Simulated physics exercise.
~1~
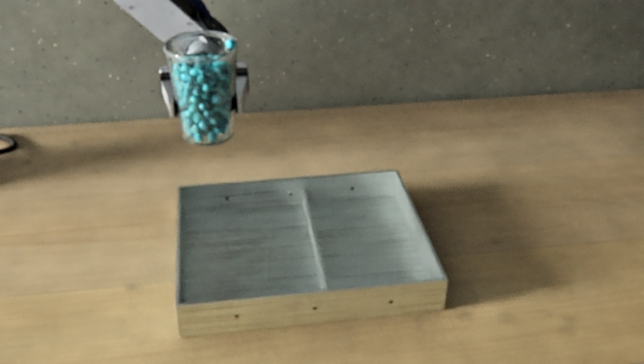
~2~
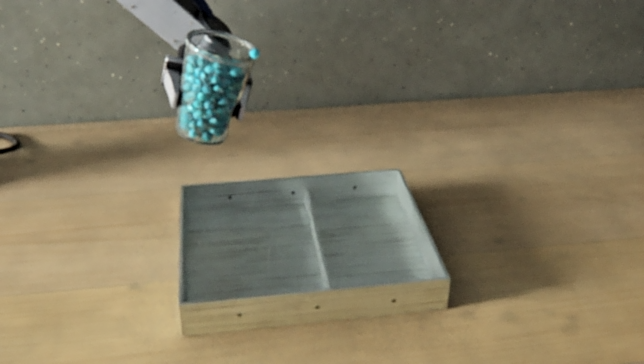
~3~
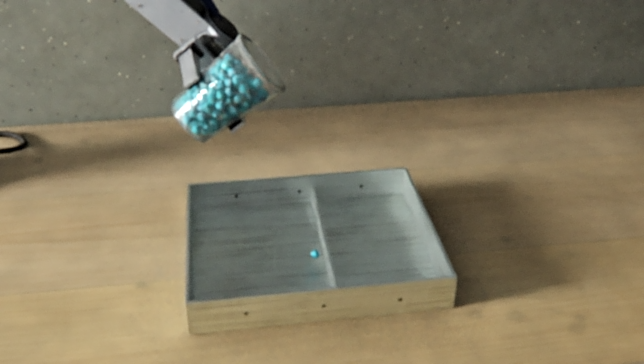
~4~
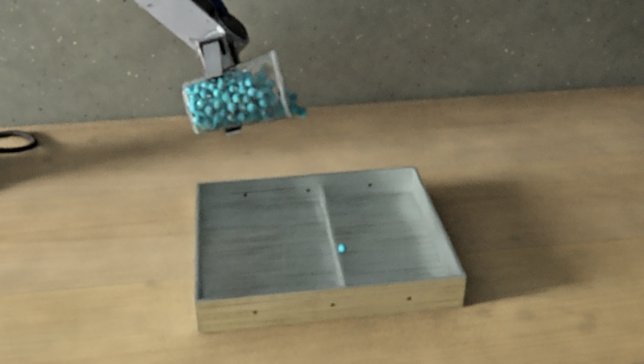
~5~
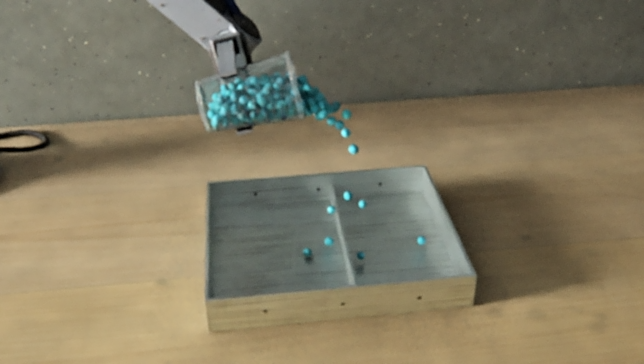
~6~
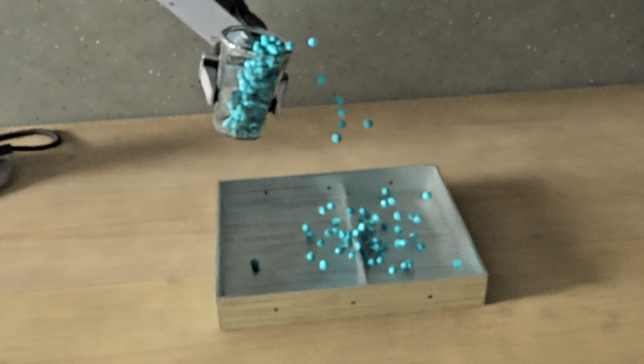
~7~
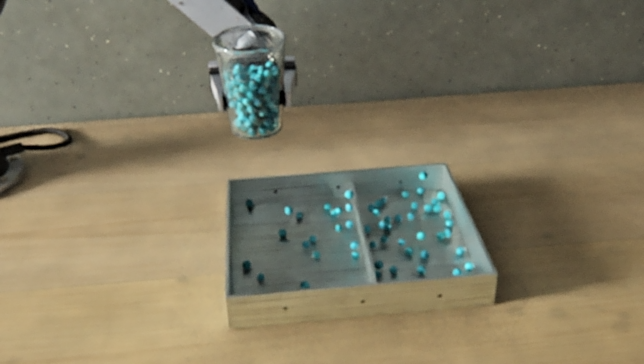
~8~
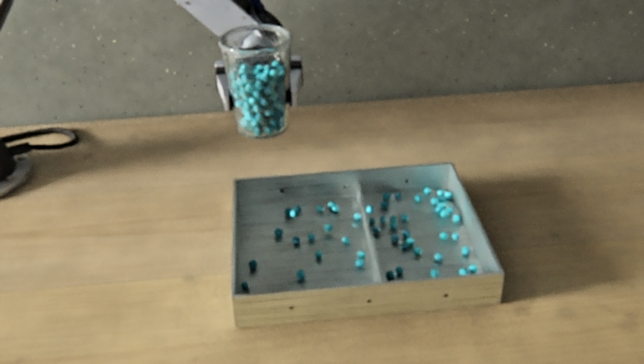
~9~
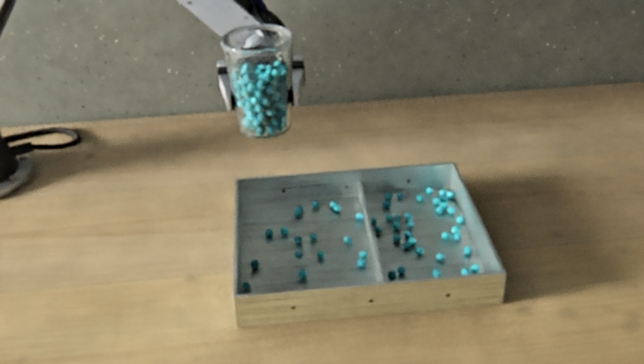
We see a robotic gripper tilt a clear beaker of turquoise beads above a divided tray on a wooden table, spilling some into both compartments, then turn it upright again, with most beads still inside and the scattered ones resting, more of them on the right.
